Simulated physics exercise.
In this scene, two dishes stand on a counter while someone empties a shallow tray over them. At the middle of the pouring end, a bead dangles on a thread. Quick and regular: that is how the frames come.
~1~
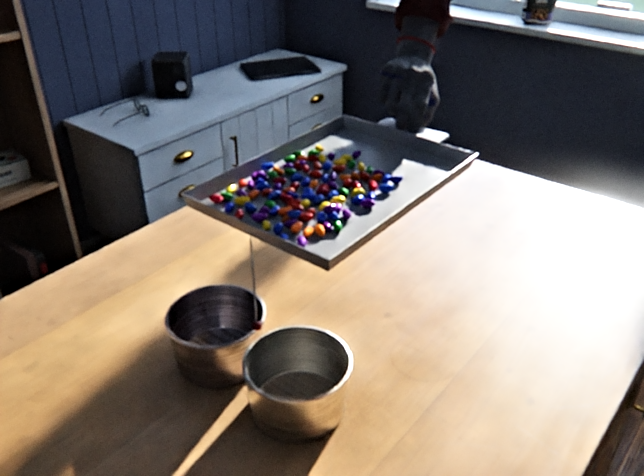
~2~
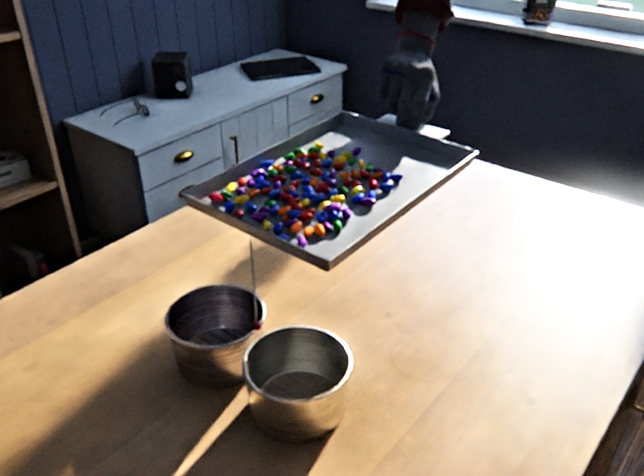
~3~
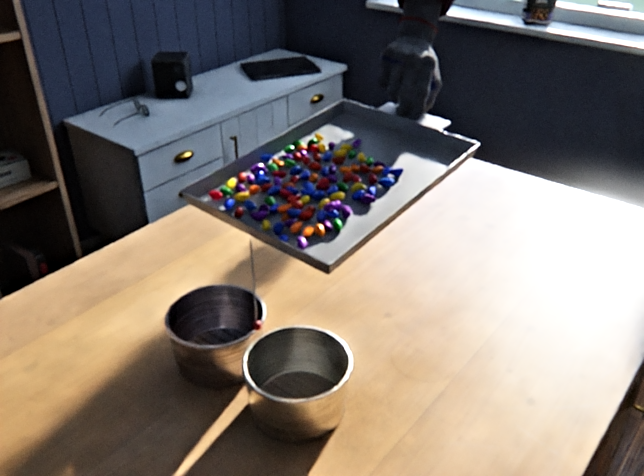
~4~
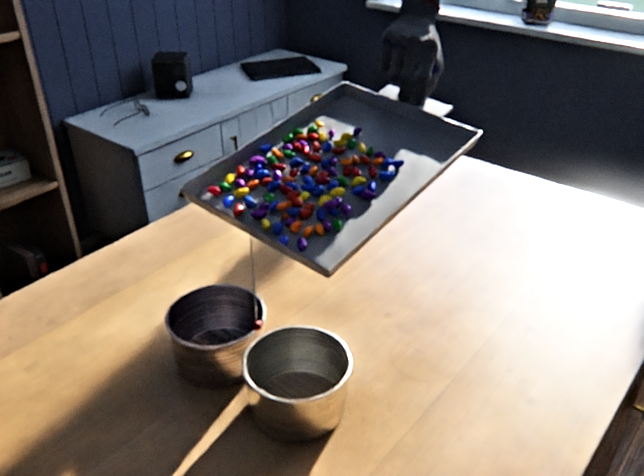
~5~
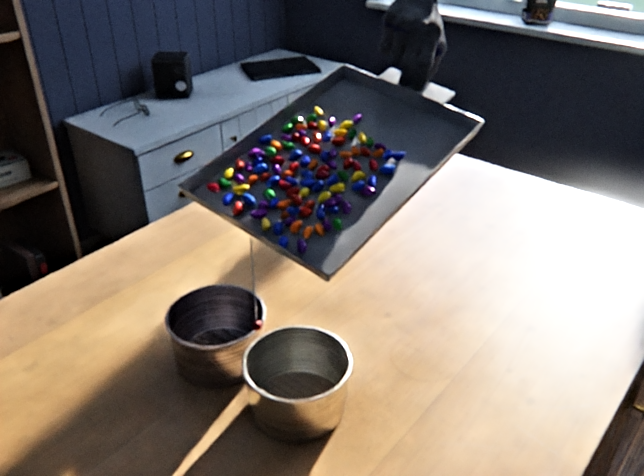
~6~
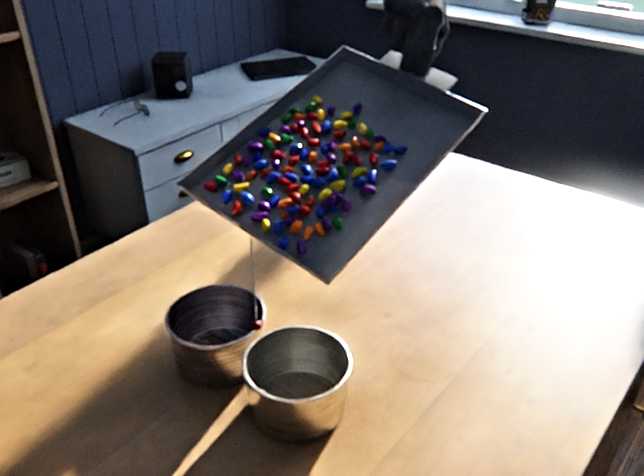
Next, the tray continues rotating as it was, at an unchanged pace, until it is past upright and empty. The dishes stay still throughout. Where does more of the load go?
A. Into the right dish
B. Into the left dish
Answer: A.
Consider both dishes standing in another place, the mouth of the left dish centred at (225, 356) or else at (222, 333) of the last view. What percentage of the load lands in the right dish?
It would be roughly 40 per cent, followed by roughly 90 per cent.
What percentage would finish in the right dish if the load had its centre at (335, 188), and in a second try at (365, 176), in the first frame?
90 % and 70 %.
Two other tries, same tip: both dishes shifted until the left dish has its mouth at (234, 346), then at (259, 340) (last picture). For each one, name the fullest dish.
The rightmost dish, then the rightmost dish.
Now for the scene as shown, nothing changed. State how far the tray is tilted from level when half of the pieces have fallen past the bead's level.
Approx. reading: About 100°.
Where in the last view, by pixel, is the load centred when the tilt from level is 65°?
The middle of the pieces sits at roughly (308, 233).
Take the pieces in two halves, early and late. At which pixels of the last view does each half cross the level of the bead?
First around (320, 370), afterwards around (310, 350).
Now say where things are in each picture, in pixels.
In the first picture, corners of the pouring end at (187, 193) and (328, 256), level; middle of the load at (309, 192), jelly beans; left dish at (181, 357); right dish at (262, 410); bead on its thread at (257, 326).
In the second picture, corners of the pouring end at (187, 192) and (328, 257), level; middle of the load at (309, 190).
In the third picture, corners of the pouring end at (187, 190) and (328, 260), tipped barely, lowest at the right corner; middle of the load at (309, 186).
In the fourth picture, corners of the pouring end at (186, 187) and (328, 265), tipped a little, lowest at the right corner; middle of the load at (308, 181).
In the fifth picture, corners of the pouring end at (184, 185) and (328, 270), tipped clearly, lowest at the right corner; middle of the load at (308, 175).
In the sixth picture, corners of the pouring end at (183, 182) and (328, 275), tipped clearly, lowest at the right corner; middle of the load at (307, 170); left dish at (181, 357); right dish at (262, 410).
Soon after the last picture, tray tipped steeply; nearly all on the tray; a stray few in the right dish; a stray few outside both; a small part in the air.
A little later, tray tipped past a quarter turn; about a quarter on the tray; about half in the right dish; about a quarter outside both; about a quarter in the air.
Later still, tray tipped past a quarter turn; most in the right dish; about a quarter outside both.
At rest, tray tipped past a quarter turn; most in the right dish; none in the left dish; about a quarter outside both.
